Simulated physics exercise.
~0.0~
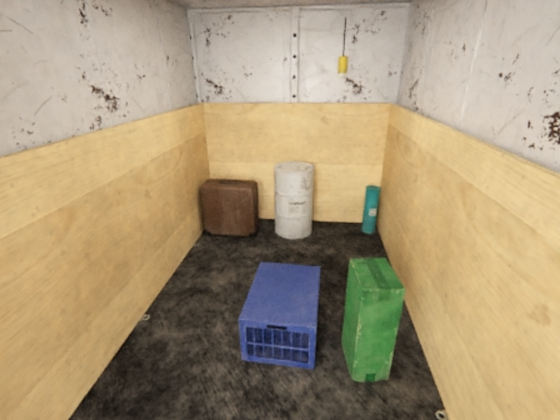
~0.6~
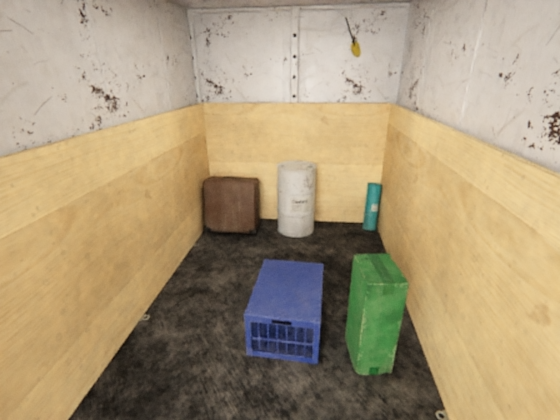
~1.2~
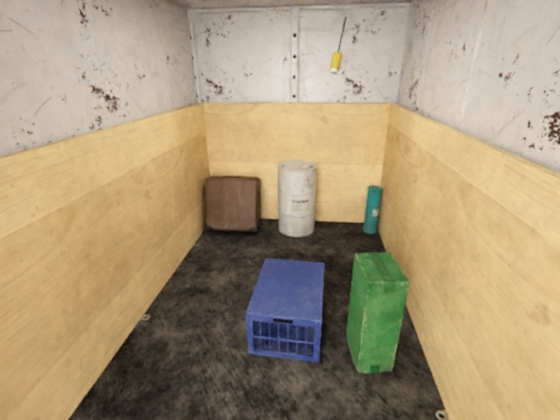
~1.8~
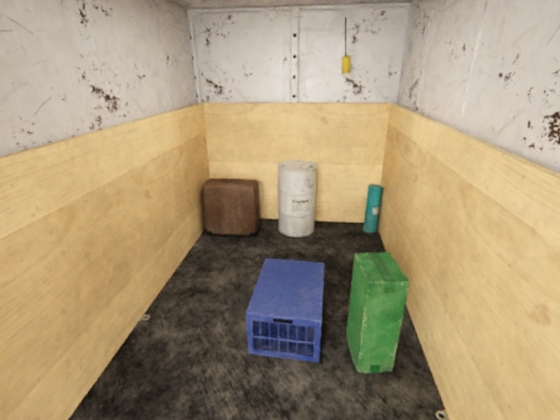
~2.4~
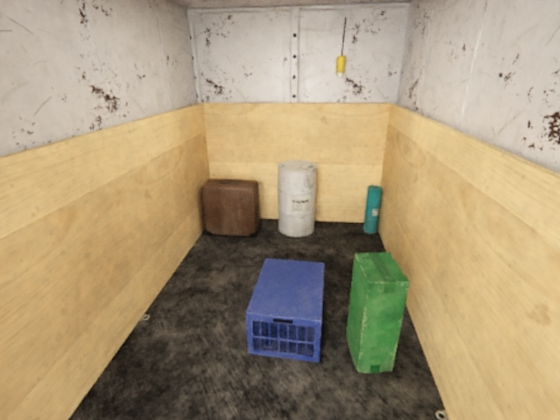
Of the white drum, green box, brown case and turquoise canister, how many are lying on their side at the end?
None of them are lying on their side, as the drum, box, case and canister all end upright.
